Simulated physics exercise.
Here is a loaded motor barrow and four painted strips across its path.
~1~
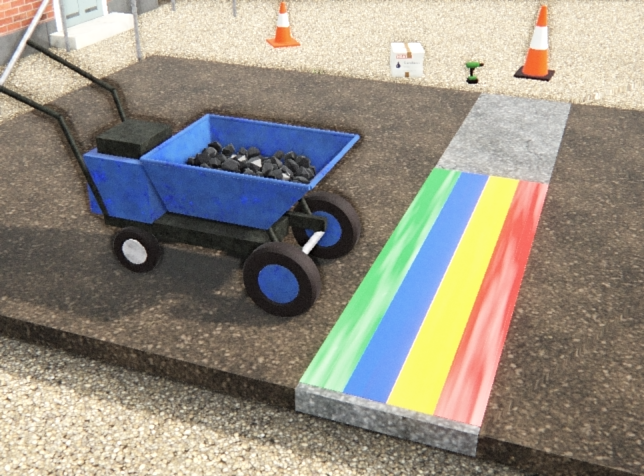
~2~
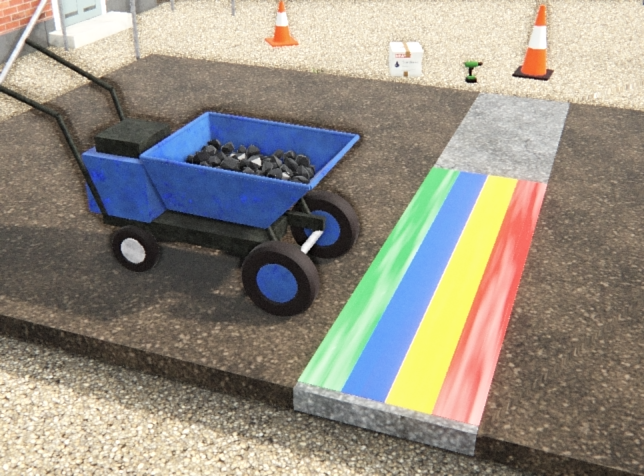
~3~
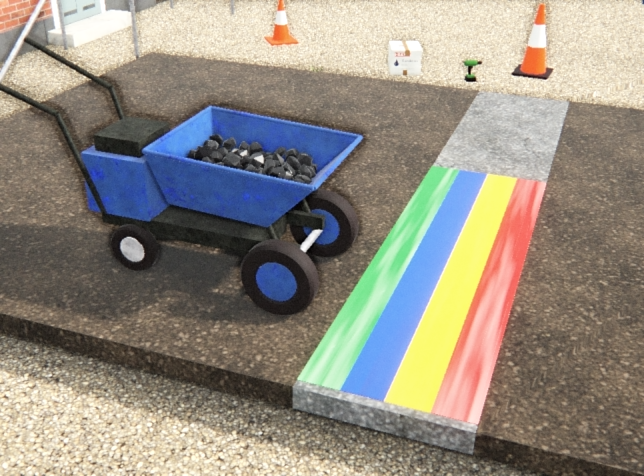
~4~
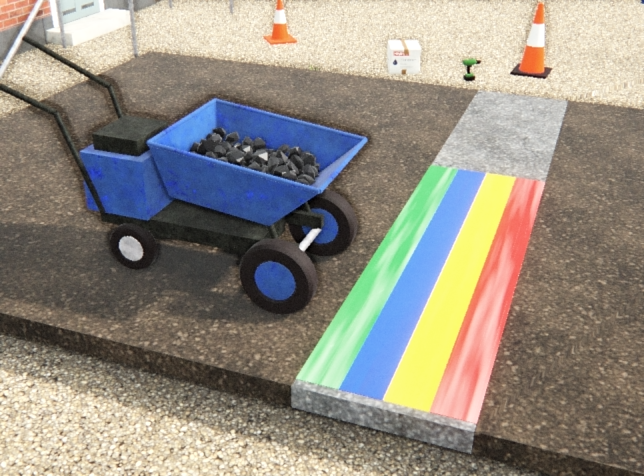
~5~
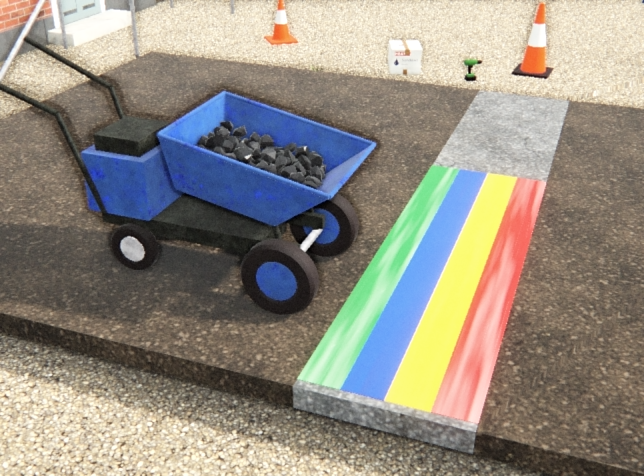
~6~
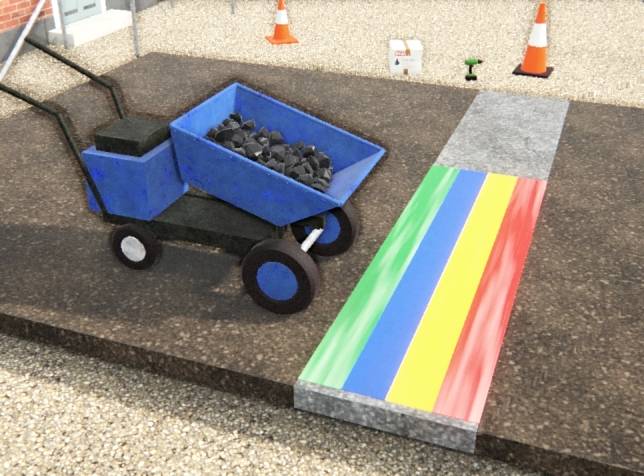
The clip shows a blue motor barrow loaded with dark lumps beside green, blue, yellow and red strips; its skip starts level, then gradually tilts forward to the right while the wheels stay in place.
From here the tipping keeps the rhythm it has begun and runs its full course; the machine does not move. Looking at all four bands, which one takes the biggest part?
That would be the yellow band.
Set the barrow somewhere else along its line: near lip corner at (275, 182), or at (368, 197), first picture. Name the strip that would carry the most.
Going by the pictures, the first try gives the strip in blue and the second gives red.
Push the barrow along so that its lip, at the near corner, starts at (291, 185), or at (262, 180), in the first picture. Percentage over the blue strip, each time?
Roughly 40 percent first, then roughly 30 percent.
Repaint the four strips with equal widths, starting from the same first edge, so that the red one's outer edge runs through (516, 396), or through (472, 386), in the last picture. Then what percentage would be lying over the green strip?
In turn, 0 and 0 in a hundred.
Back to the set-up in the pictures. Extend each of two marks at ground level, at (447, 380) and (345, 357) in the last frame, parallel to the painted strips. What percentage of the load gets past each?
I'd say about 30 and about 90 in a hundred.
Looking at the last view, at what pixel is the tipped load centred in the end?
At about (455, 306), give or take.
Soon, skip tipped steeply; all in the skip.
A while on, skip tipped right over; most in the skip; a small part over the blue strip; a small part over the yellow strip; a stray few over the red strip.
Towards the end, skip tipped right over; a small part in the skip; about a quarter over the blue strip; about a third over the yellow strip; about a quarter over the red strip; a small part off the paint.
Finally, skip tipped right over; a small part in the skip; none over the green strip; about a quarter over the blue strip; about a third over the yellow strip; about a quarter over the red strip; a small part off the paint.
